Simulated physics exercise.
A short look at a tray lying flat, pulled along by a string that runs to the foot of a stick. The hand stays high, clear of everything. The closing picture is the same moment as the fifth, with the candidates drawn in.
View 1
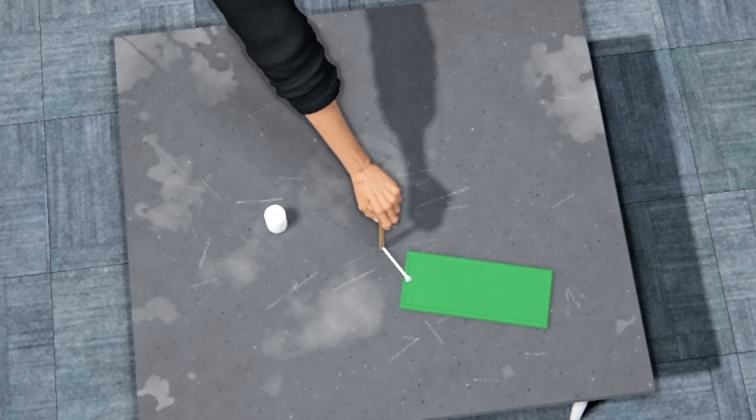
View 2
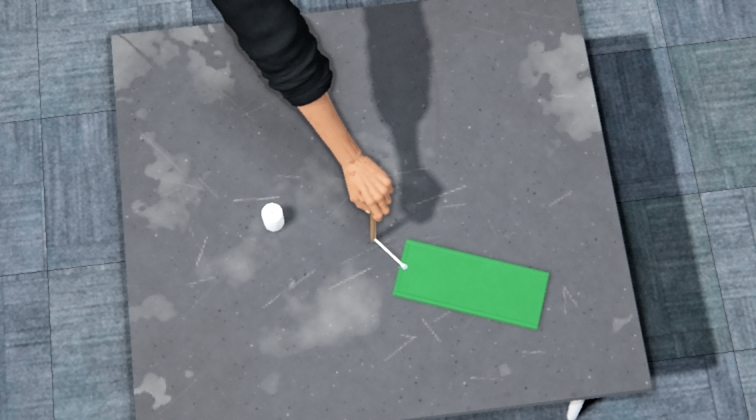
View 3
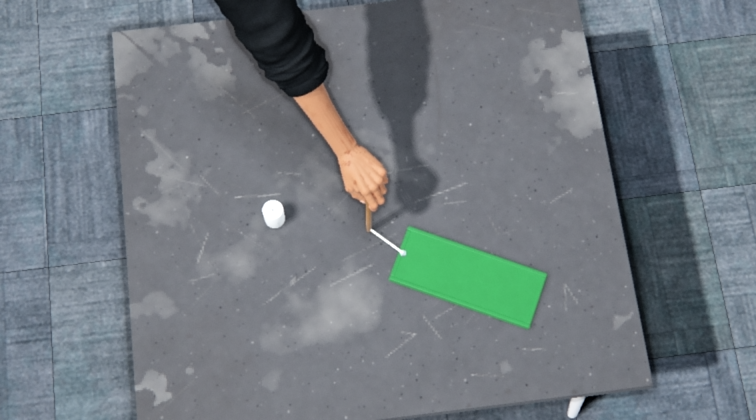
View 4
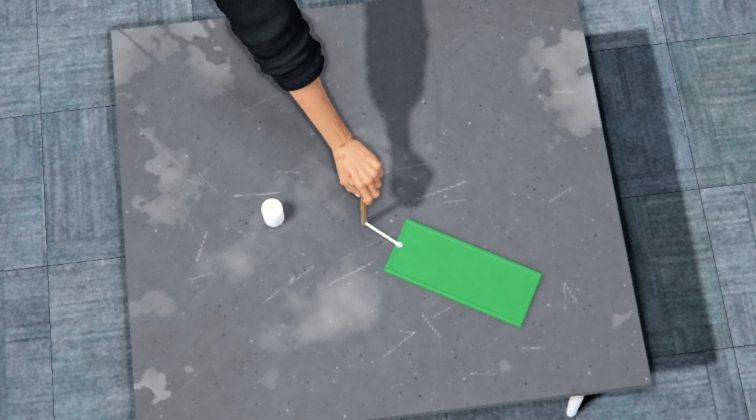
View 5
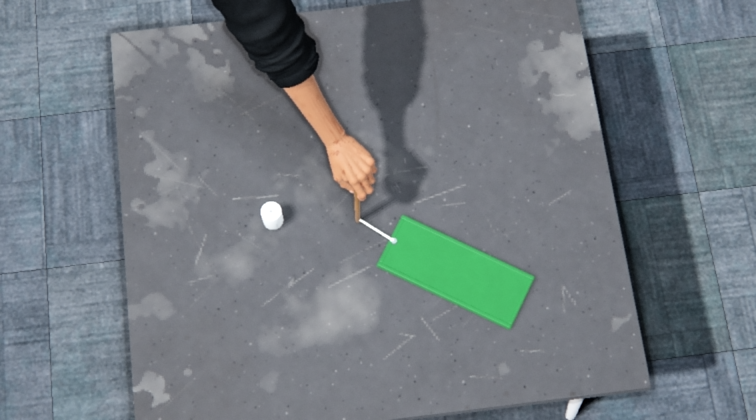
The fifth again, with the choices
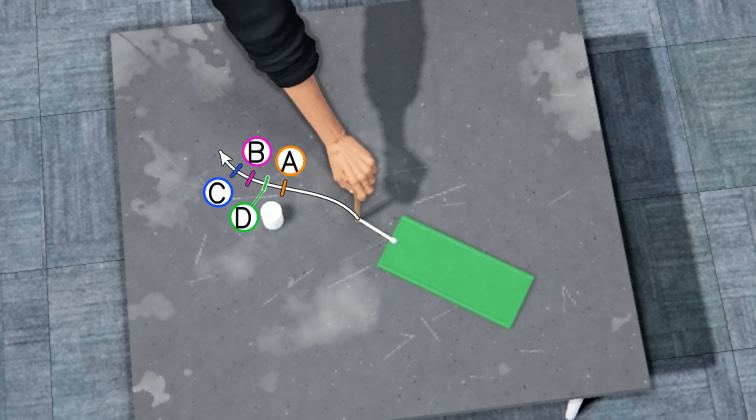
A flat green rectangle lies on a worn, scratched grey tabletop over blue-grey carpet tiles, seen from above. A dark-sleeved arm reaches in from the top, its hand holding a short brown stick joined by a white string to the green tray's left end, with a small white candle to the left. The hand moves slightly left, drawing the tray a little up and left as it turns clockwise.
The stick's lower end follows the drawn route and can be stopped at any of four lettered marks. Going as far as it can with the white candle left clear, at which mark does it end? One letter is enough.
At D, and not beyond.
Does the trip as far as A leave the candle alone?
Yes.
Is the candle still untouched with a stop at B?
No.
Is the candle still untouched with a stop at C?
For that mark, no.
On the copy, A at (284, 188); B at (250, 179); C at (236, 171); D at (266, 184); the route from (358, 218) via (286, 188) to (220, 152).
On D. First, foot of the stick (330, 199), middle of the tray (426, 253).
Then, foot of the stick (296, 191), middle of the tray (395, 238).
Finally, foot of the stick (266, 184), middle of the tray (366, 226); nothing has been touched.
By contrast, A is safe but short; B is too far, the candle has been hit; C is too far, the candle has been hit.
